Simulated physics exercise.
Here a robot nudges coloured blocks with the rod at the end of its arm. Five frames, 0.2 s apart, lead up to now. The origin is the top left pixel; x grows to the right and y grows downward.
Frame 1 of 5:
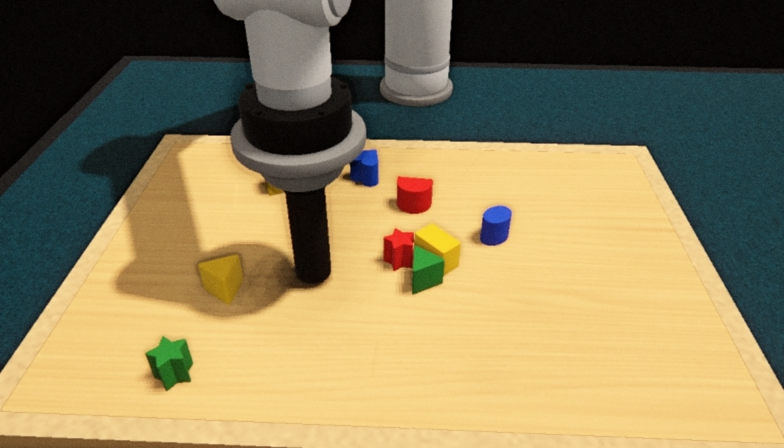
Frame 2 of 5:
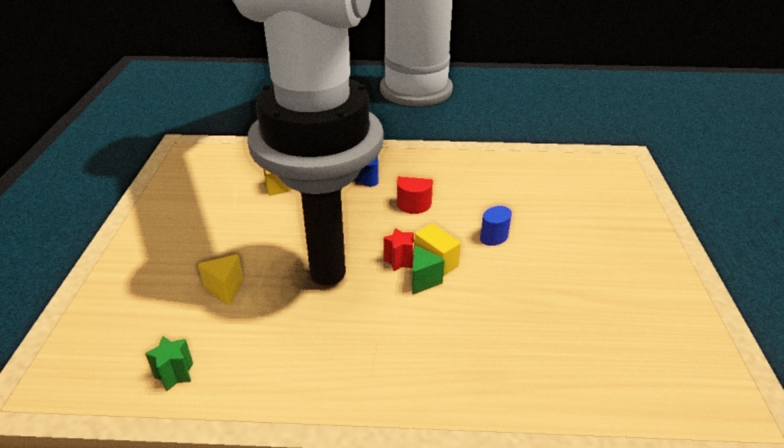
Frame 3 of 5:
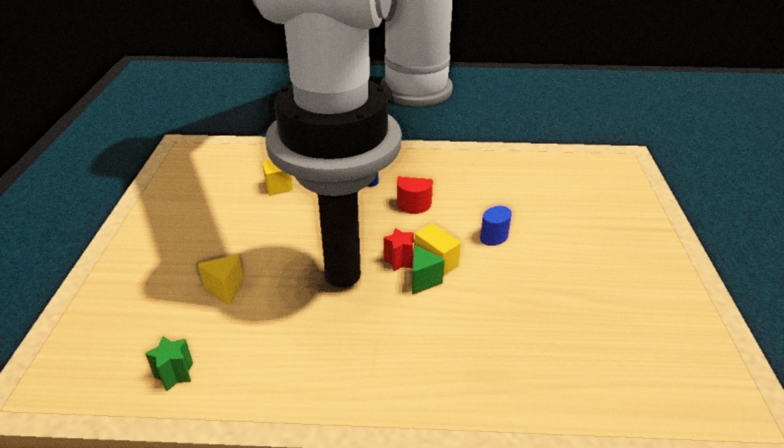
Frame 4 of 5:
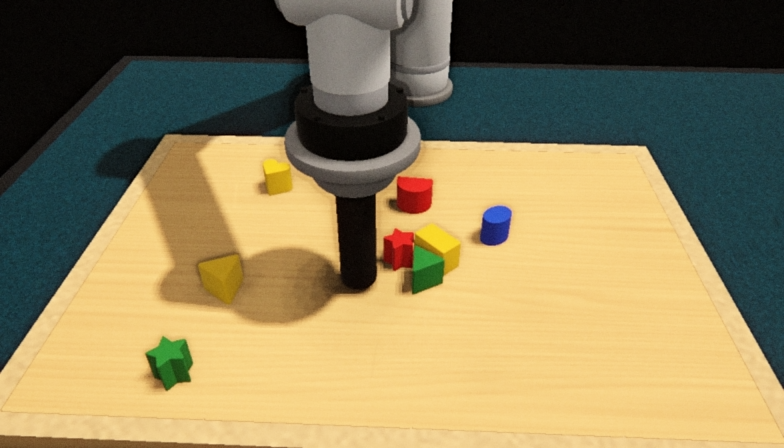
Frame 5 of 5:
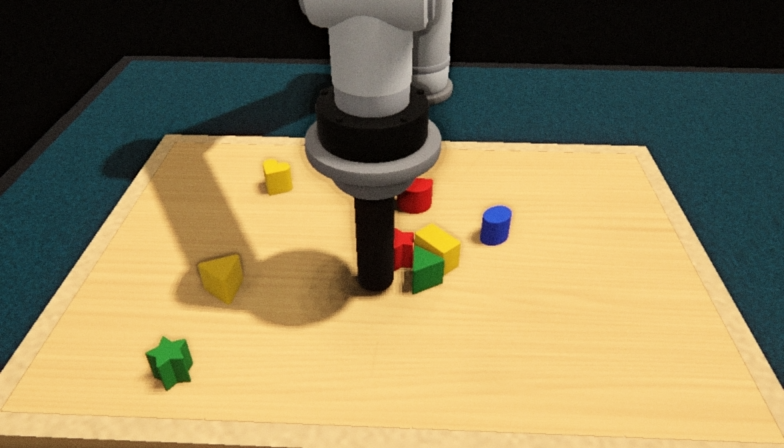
On a wooden board, a robot arm's black rod sliding right towards a red star clustered with yellow and green blocks.
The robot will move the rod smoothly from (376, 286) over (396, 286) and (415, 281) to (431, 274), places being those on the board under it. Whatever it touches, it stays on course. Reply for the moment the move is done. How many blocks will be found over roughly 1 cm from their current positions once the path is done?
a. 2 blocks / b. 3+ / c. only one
I choose a.
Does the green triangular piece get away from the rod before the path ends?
No, that is not what happens.
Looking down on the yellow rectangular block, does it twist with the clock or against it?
The turn is anti-clockwise.
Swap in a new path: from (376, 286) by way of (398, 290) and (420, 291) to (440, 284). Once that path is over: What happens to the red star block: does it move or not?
It holds its position.
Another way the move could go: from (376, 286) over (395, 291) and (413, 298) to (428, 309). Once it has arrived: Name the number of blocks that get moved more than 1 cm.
Only one of them.
The first path, step by step. Halfway along, rod at (407, 279); green triangular piece at (436, 255).
At the end, rod at (431, 268); red star block unmoved; green triangular piece at (462, 245), turned 35° anticlockwise; yellow rectangular block at (447, 230), turned 45° anticlockwise.
